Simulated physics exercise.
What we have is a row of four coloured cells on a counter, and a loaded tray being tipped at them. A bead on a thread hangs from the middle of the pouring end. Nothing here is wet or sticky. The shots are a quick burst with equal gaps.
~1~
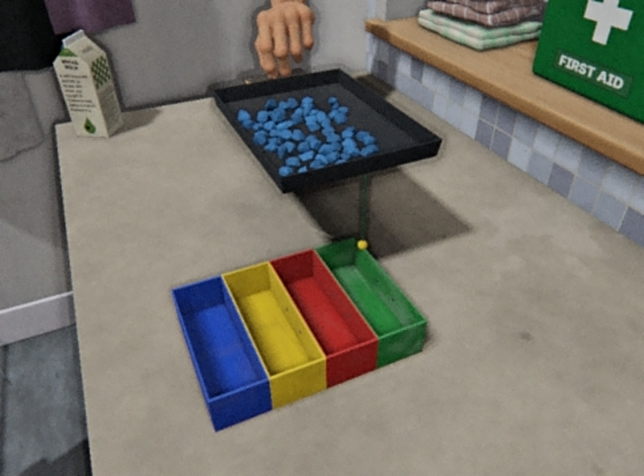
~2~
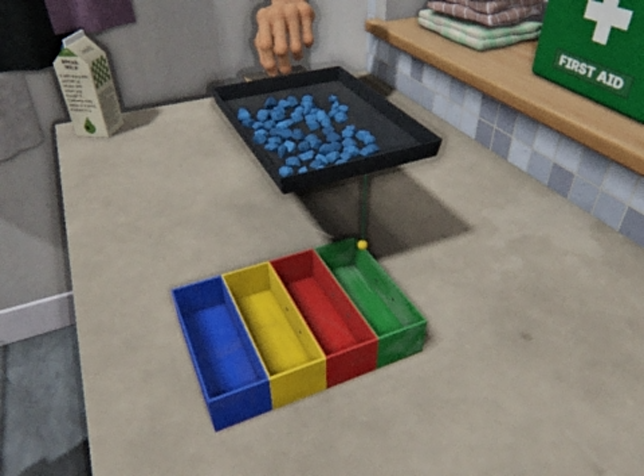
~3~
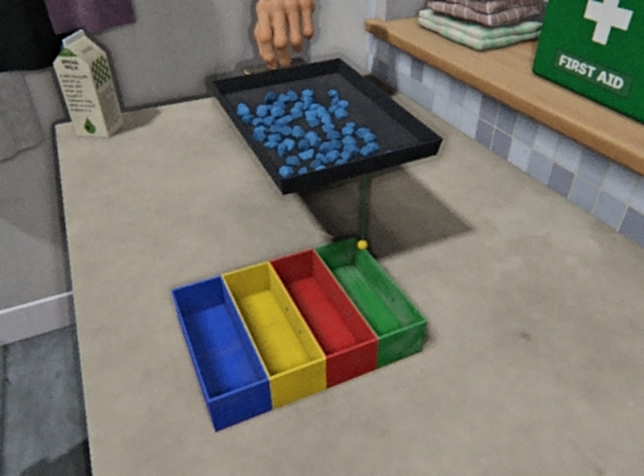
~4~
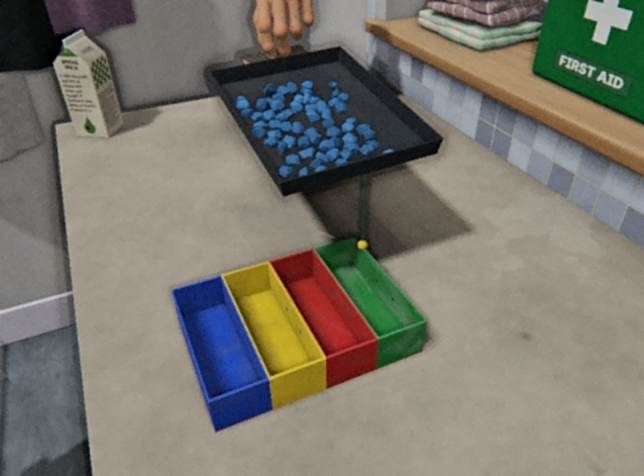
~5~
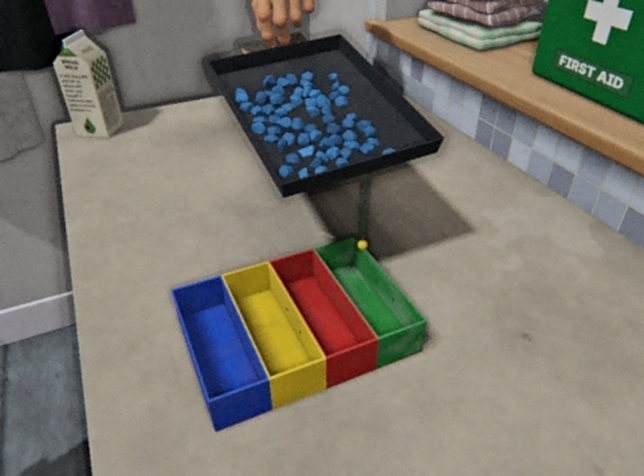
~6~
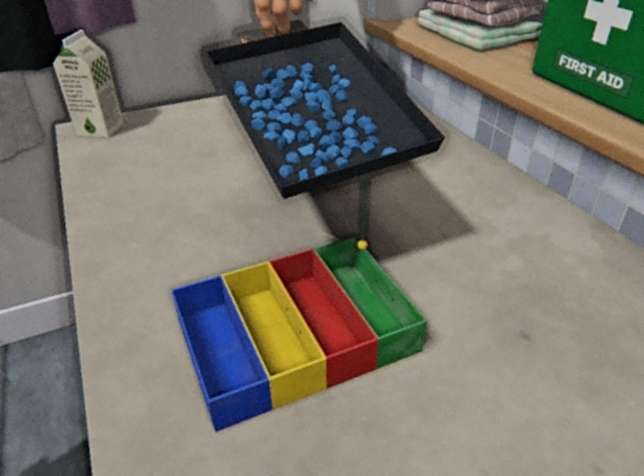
At the start, a hand is at the far side of a black tray of blue stones, held level above a counter with blue, yellow, red and green compartments. The tray's far side gradually rises, and its near edge tilts slightly down at the left corner, while the stones stay in the tray.
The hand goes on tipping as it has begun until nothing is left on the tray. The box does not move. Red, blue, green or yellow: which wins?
The red one ends fullest.
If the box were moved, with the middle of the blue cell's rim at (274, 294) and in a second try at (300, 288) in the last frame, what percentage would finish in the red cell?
The first gives 30 %, the second 0 %.
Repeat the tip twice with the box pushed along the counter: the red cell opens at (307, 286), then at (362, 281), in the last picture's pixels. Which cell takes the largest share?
First the cell in red, then that yellow cell.
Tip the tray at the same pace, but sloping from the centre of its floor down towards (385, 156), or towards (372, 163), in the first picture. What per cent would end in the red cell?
First some 0, then 10 per cent.
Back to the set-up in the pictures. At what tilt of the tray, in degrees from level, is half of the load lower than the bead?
Near 110 degrees.
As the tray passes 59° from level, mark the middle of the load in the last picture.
Near (324, 151).
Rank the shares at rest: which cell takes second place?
The runner-up: Green.
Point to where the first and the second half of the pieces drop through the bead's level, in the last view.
The first part at (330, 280); the rest at (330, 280).
Soon after the last picture, tray tipped steeply; all on the tray.
A little later, tray tipped right over; about two thirds on the tray; a small part in the red cell; a stray few in the yellow cell; a stray few in the green cell; a small part falling or outside the box.
Later still, tray tipped past a quarter turn; about half in the red cell; about a third in the green cell; a small part in the yellow cell; a stray few in the blue cell; a stray few falling or outside the box.
At rest, tray tipped past a quarter turn; about half in the red cell; about a third in the green cell; a small part in the yellow cell; a stray few in the blue cell; a stray few outside the box.
